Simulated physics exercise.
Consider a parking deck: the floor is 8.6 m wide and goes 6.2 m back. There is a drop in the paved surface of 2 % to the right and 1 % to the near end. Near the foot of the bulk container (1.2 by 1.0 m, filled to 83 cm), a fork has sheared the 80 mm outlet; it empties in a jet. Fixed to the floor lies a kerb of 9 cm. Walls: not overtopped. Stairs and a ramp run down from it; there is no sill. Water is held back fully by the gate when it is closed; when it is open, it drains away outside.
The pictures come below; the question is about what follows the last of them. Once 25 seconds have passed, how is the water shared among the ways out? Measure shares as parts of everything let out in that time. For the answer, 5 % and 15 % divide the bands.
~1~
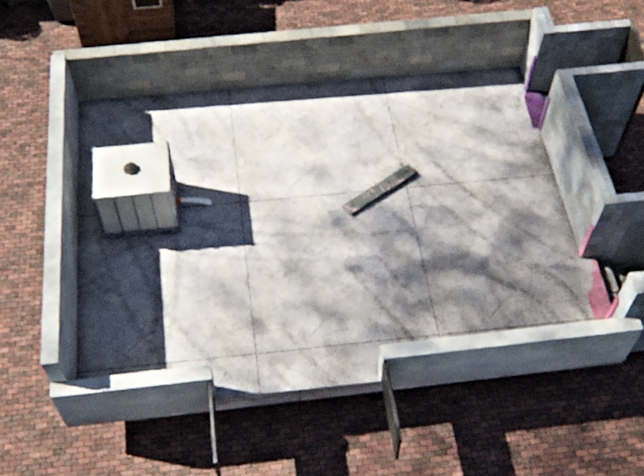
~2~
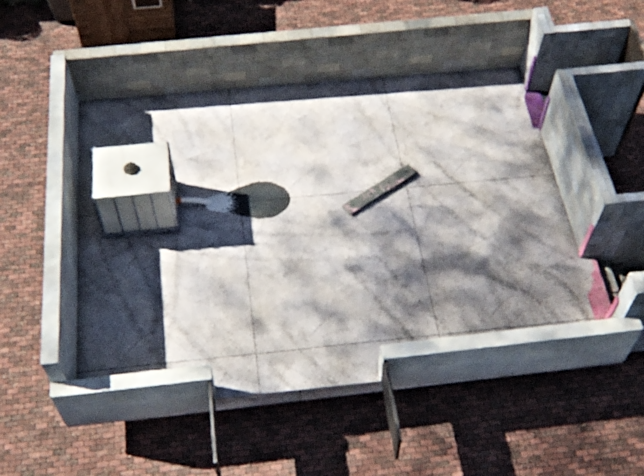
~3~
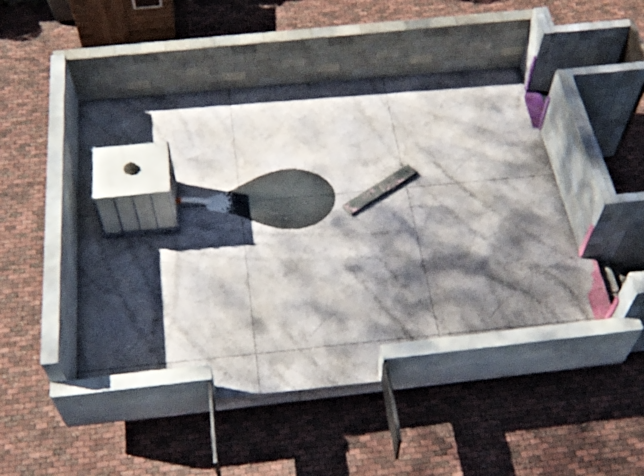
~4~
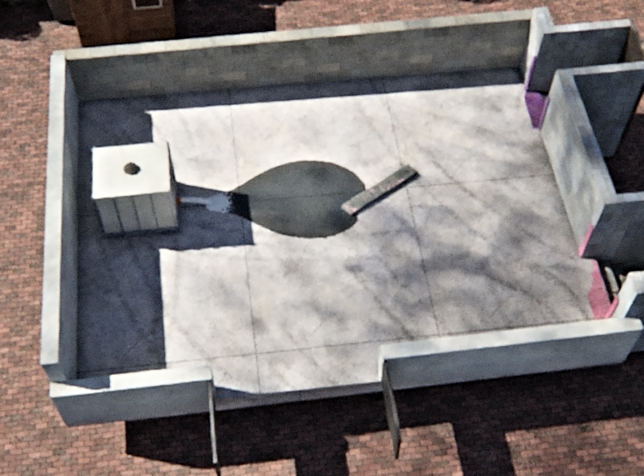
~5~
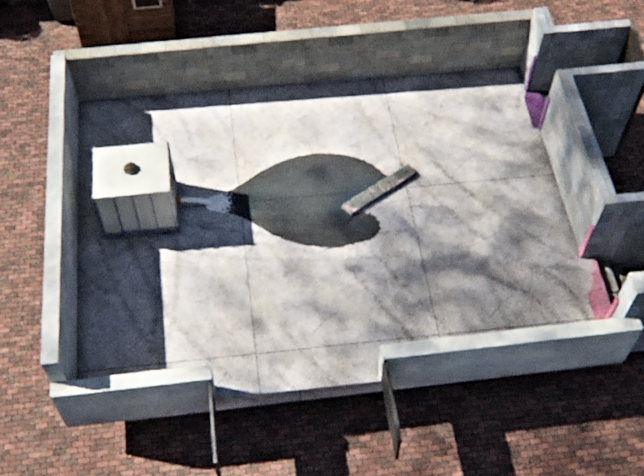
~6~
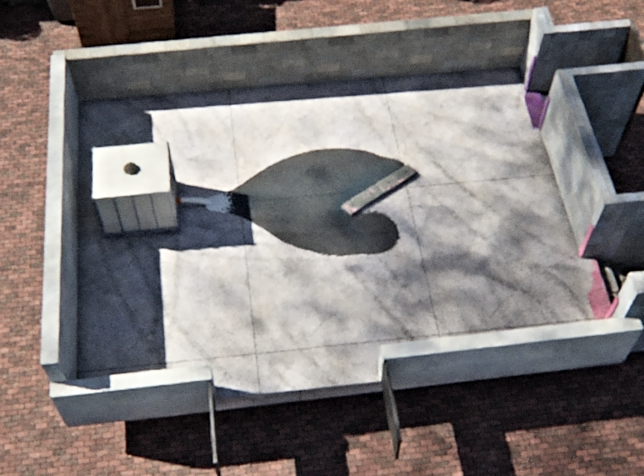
Estimated shares - the gate opening: Under 5 %, the flight of stairs down (marked pink): Above 15 %, the basement ramp (marked purple): From 5 to 15 %.
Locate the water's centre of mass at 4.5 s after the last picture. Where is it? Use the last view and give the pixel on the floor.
Centre of water: Approx. (373, 191).
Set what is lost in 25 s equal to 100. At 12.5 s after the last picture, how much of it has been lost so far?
Around 15 percent by that point.
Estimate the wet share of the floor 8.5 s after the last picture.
Some 30 per cent of it.
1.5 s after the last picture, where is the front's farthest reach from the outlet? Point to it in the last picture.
Look near (442, 146) in the last picture.
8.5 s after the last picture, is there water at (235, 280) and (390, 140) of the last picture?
Going in order, I'd call them spared then swamped.
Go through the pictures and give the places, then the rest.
In the first picture, the jet has just started at (192, 200); the ground is still dry.
In the second picture, the jet leaves at (192, 200); the sheet reaches (288, 202), 2.0 m away, and wets 0.7 m2.
In the third picture, the jet leaves at (192, 200); the sheet reaches (332, 204), 2.8 m away, and wets 1.8 m2.
In the fourth picture, from the spout at (192, 200) the water has spread over 2.8 m2; its tip is at (364, 193), and it is 1.0 cm deep on average.
In the fifth picture, the jet leaves at (192, 200); the sheet reaches (384, 178), 3.8 m away, and wets 3.6 m2.
In the sixth picture, from the spout at (192, 200) the water has spread over 4.4 m2; its tip is at (401, 165), and it is 0.9 cm deep on average.
Then, 1.5 s after the last picture water covers 10 % of the floor and is deepest (4 cm) near (345, 203); gone so far, the gate opening 0 %, the flight of stairs down (marked pink) 0 %, the basement ramp (marked purple) 0 %.
Then, 4.5 s after the last picture water covers 20 % of the floor and is deepest (4 cm) near (345, 203); gone so far, the gate opening 0 %, the flight of stairs down (marked pink) 0 %, the basement ramp (marked purple) 0 %.
Then, 8.5 s after the last picture water covers 30 % of the floor and is deepest (4 cm) near (345, 203); gone so far, the gate opening 0 %, the flight of stairs down (marked pink) 0 %, the basement ramp (marked purple) 1 %.
Then, 12.5 s after the last picture water covers 35 % of the floor and is deepest (3 cm) near (345, 203); gone so far, the gate opening 0 %, the flight of stairs down (marked pink) 1 %, the basement ramp (marked purple) 4 %.
Then, 21.5 s after the last picture water covers 35 % of the floor and is deepest (4 cm) near (602, 343); gone so far, the gate opening 0 %, the flight of stairs down (marked pink) 18 %, the basement ramp (marked purple) 12 %.
